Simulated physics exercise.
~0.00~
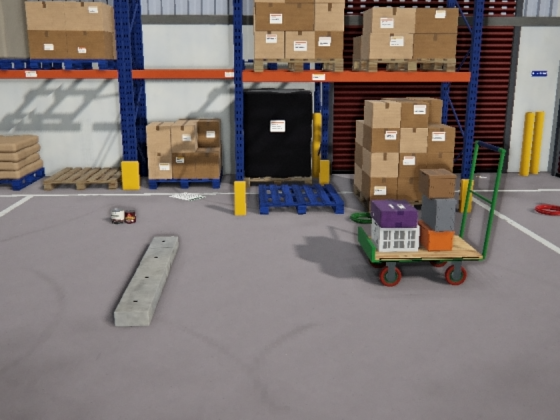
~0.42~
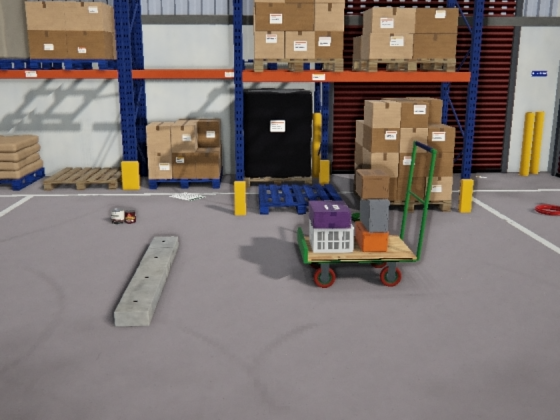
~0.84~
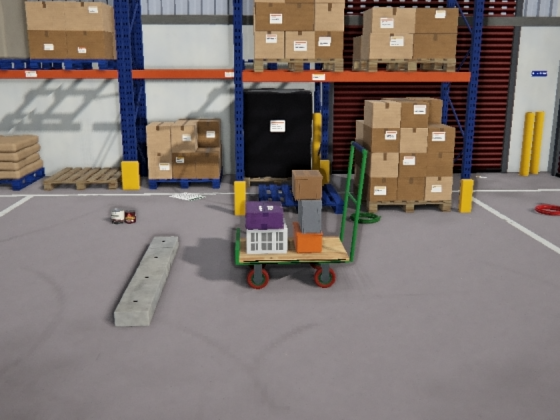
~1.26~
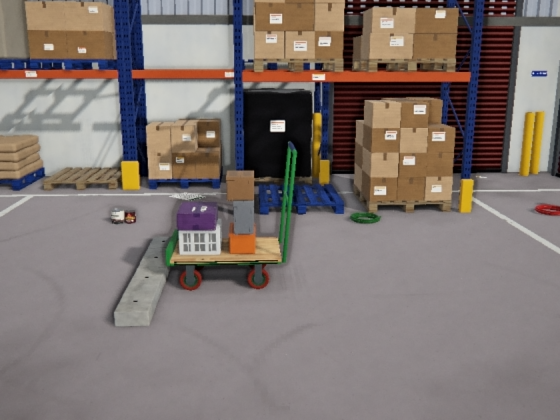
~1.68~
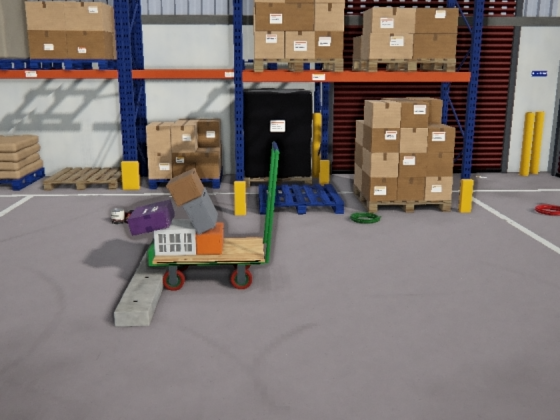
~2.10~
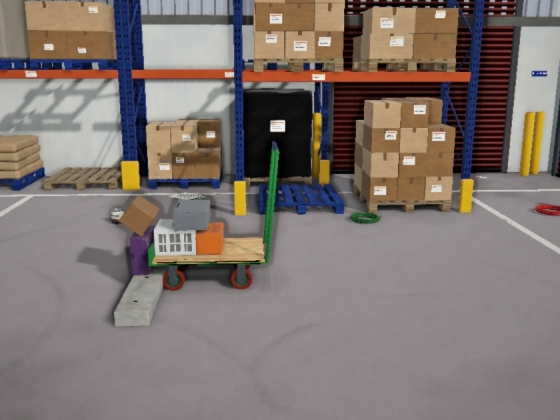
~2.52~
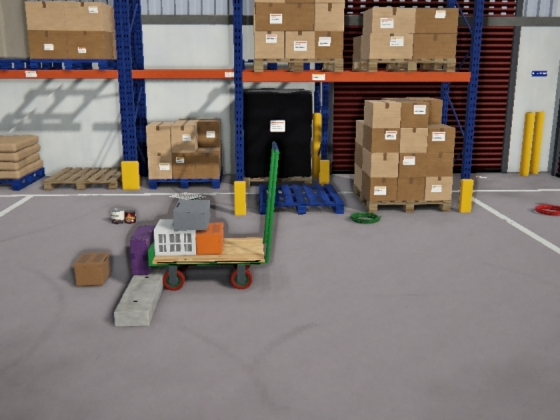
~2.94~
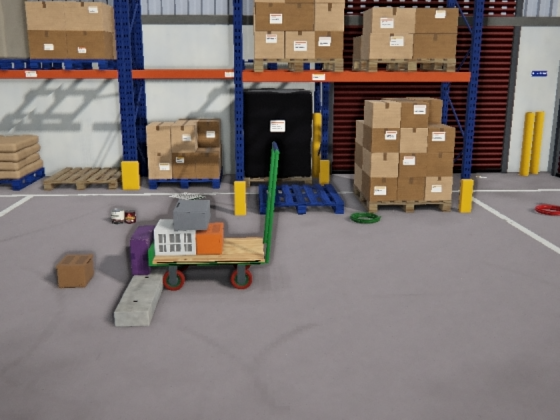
Loaded green cart rolling left into a concrete kerb and stopping, its brown box and purple parcel tumbling off the front.
